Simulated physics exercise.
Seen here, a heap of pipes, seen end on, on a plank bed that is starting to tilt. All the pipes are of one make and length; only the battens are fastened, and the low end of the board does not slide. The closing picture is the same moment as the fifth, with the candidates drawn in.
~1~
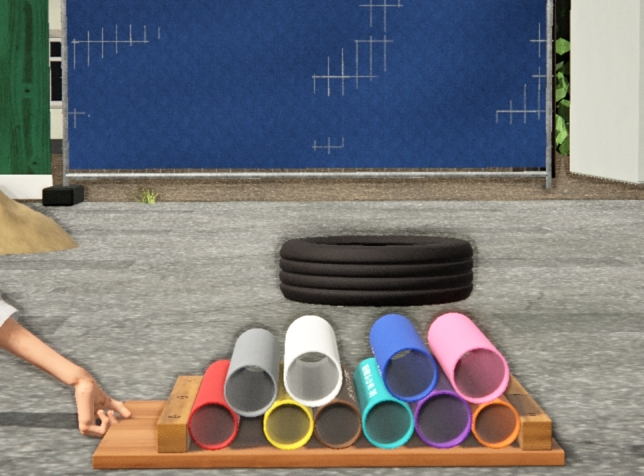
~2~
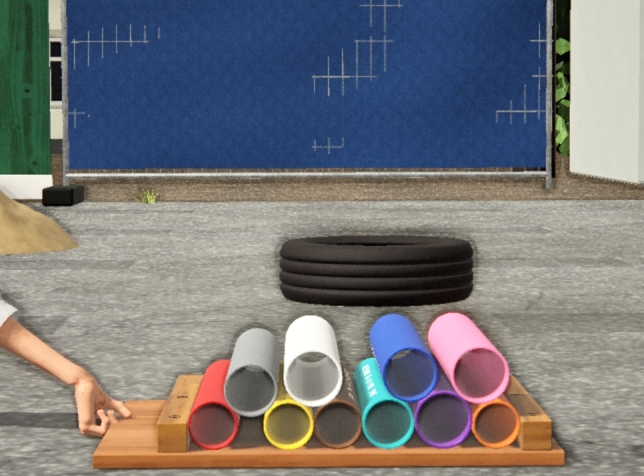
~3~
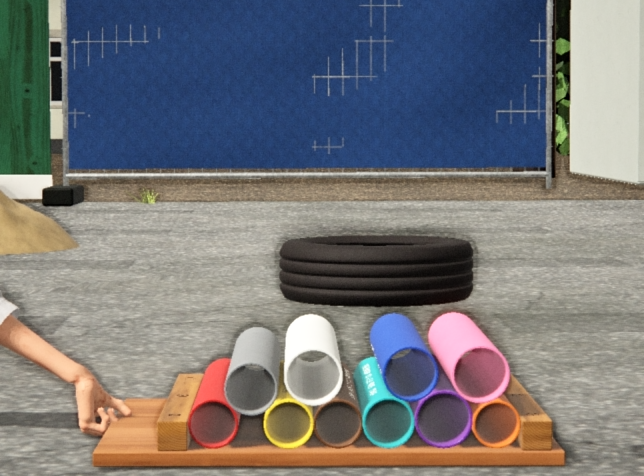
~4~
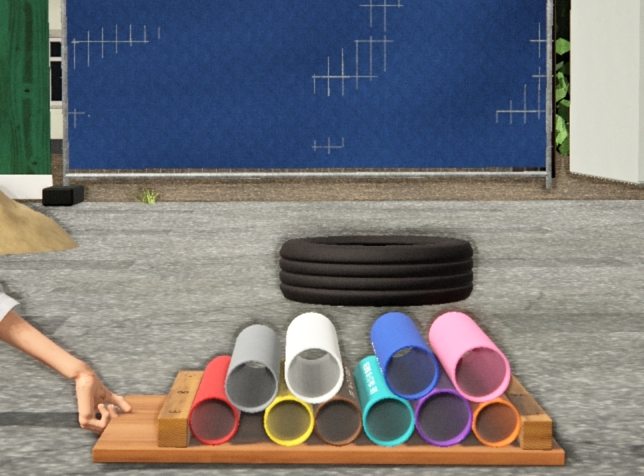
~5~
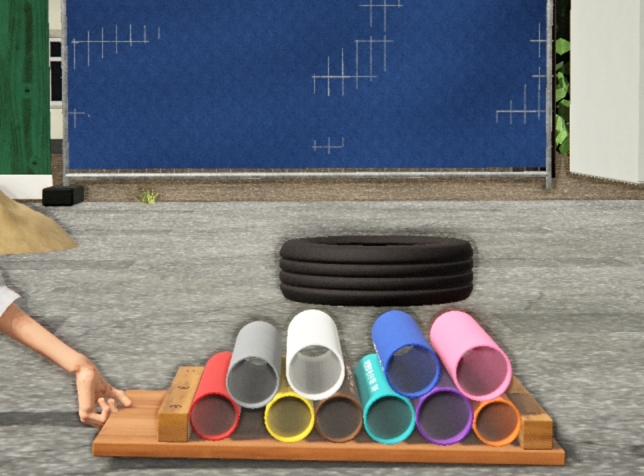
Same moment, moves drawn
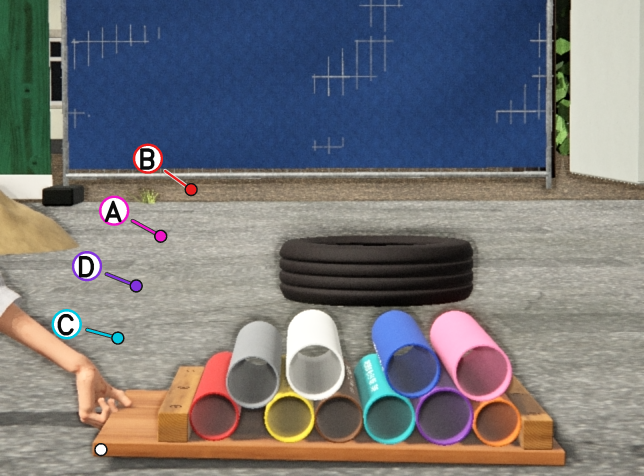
On paved ground before a blue screen and a black tire, a hand at the left grips a wooden board stacked with colourful pipes and raises that end very slightly, while the pipes barely shift in their pile.
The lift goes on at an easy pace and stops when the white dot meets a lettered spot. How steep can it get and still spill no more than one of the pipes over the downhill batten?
At most to D.
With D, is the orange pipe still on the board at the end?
The orange pipe: Yes.
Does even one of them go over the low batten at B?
Yes.
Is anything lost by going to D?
At D: Yes.
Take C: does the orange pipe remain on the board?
Yes.
On the copy, A at (161, 236); B at (191, 190); C at (118, 338); D at (136, 286); the white dot at (101, 450).
On D. First, board at 15°.
Then, board at 22°.
Finally, board at 22°, one over the low batten (pink).
By contrast, A four over the low batten (white, grey, blue, pink); B four over the low batten (white, grey, blue, pink); C none over the low batten.
